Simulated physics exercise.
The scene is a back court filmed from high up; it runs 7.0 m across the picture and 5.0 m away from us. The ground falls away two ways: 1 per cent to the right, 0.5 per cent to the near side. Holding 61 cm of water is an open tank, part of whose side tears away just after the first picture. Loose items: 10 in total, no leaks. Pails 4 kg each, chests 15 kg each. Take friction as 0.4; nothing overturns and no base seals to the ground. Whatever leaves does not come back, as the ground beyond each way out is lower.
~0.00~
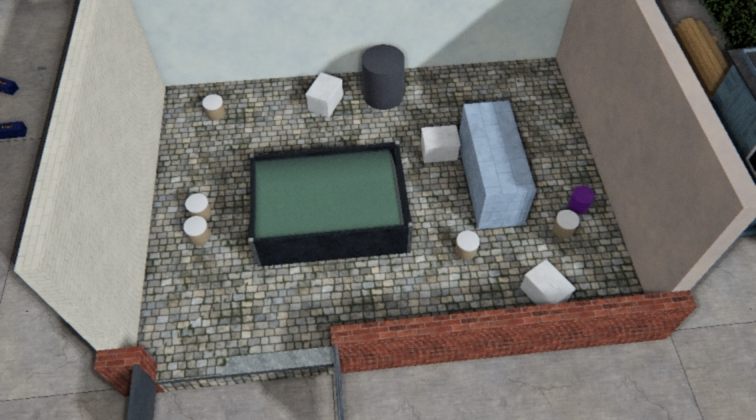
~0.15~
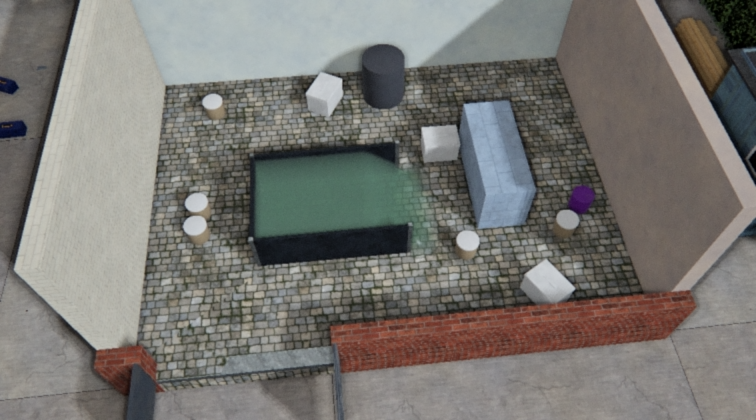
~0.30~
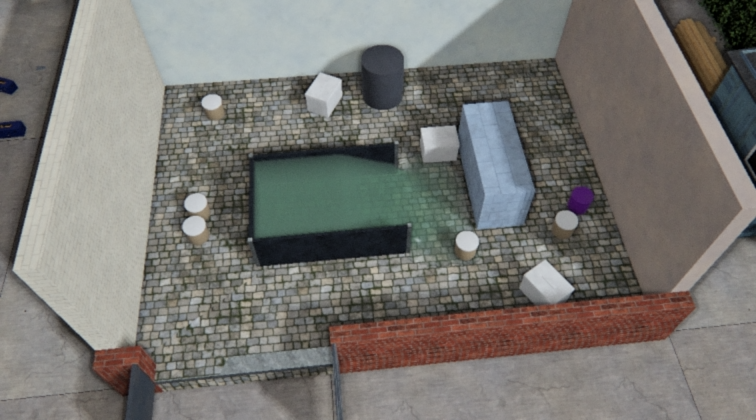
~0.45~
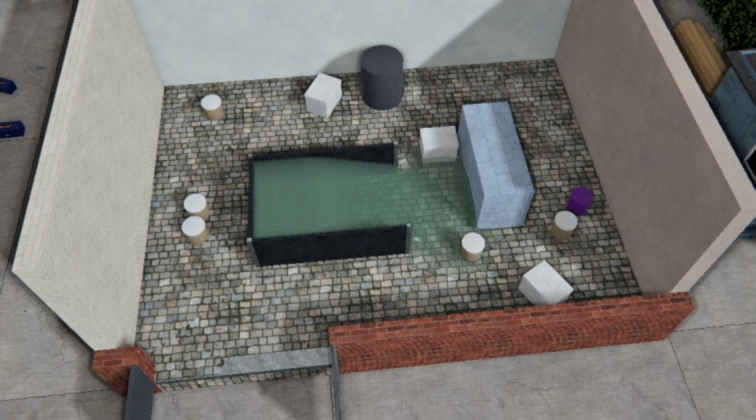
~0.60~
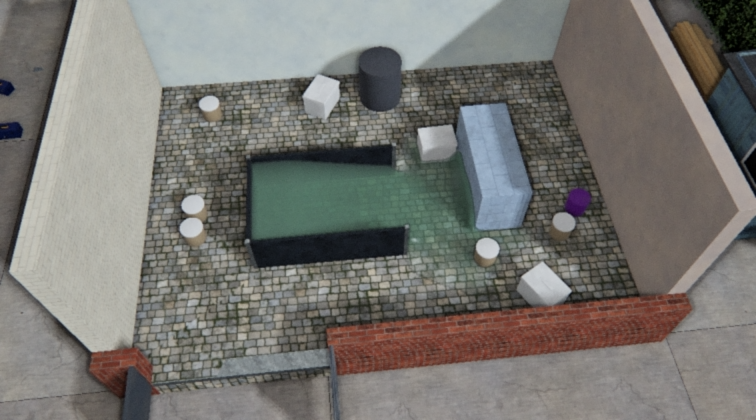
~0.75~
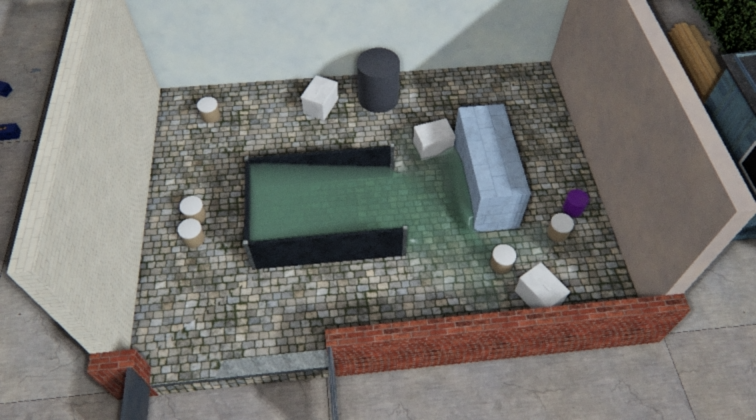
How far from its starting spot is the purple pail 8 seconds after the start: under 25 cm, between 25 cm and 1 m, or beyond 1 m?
The move is big.
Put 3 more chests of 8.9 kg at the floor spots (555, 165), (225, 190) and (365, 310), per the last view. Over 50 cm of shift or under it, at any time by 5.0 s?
Taking them in order: Far enough, not far enough and far enough.
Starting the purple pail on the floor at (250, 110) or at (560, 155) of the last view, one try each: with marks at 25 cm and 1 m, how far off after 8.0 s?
First it remains in place, then it is swept away.
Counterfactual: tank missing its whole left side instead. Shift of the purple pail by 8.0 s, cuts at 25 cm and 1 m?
In that scenario the purple pail would have stayed in place.
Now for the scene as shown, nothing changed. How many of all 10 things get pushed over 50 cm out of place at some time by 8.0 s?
By my tally, 6.
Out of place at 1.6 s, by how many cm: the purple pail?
Some 0 cm from the start.
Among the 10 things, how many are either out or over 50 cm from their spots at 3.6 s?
The number by then is 5.
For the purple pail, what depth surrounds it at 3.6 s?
I'd put it at about 3 cm.
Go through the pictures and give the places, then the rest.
In the first frame, the purple pail at (584, 195), on the bottom; water covers 2.8 m2; 0 of 10 have shifted.
In the second frame, the purple pail at (583, 194) rests on the ground; water covers 3.6 m2; 0 of 10 have shifted.
In the third frame, the purple pail at (583, 195) rests on the ground; 4.6 m2 under water; 0 of 10 have shifted.
In the fourth frame, the purple pail at (582, 196) rests on the ground; 5.0 m2 under water; 1 of 10 have shifted.
In the fifth frame, the purple pail at (580, 197) rests on the ground; water covers 5.6 m2; 1 of 10 have shifted.
In the sixth frame, the purple pail at (578, 198) rests on the ground; 6.5 m2 under water; 2 of 10 have shifted.
After 1.6 s the purple pail is near (578, 198), 0.0 m from its start, aground; 0 of 10 are out; 0 afloat.
After 3.6 s the purple pail is near (530, 149), 1.1 m from its start, aground; 0 of 10 are out; 1 afloat.
After 5.6 s the purple pail is near (447, 100), 2.7 m from its start, afloat; 0 of 10 are out; 6 afloat.
After 8.0 s the purple pail is near (399, 115), 3.1 m from its start, afloat; 0 of 10 are out; 6 afloat.
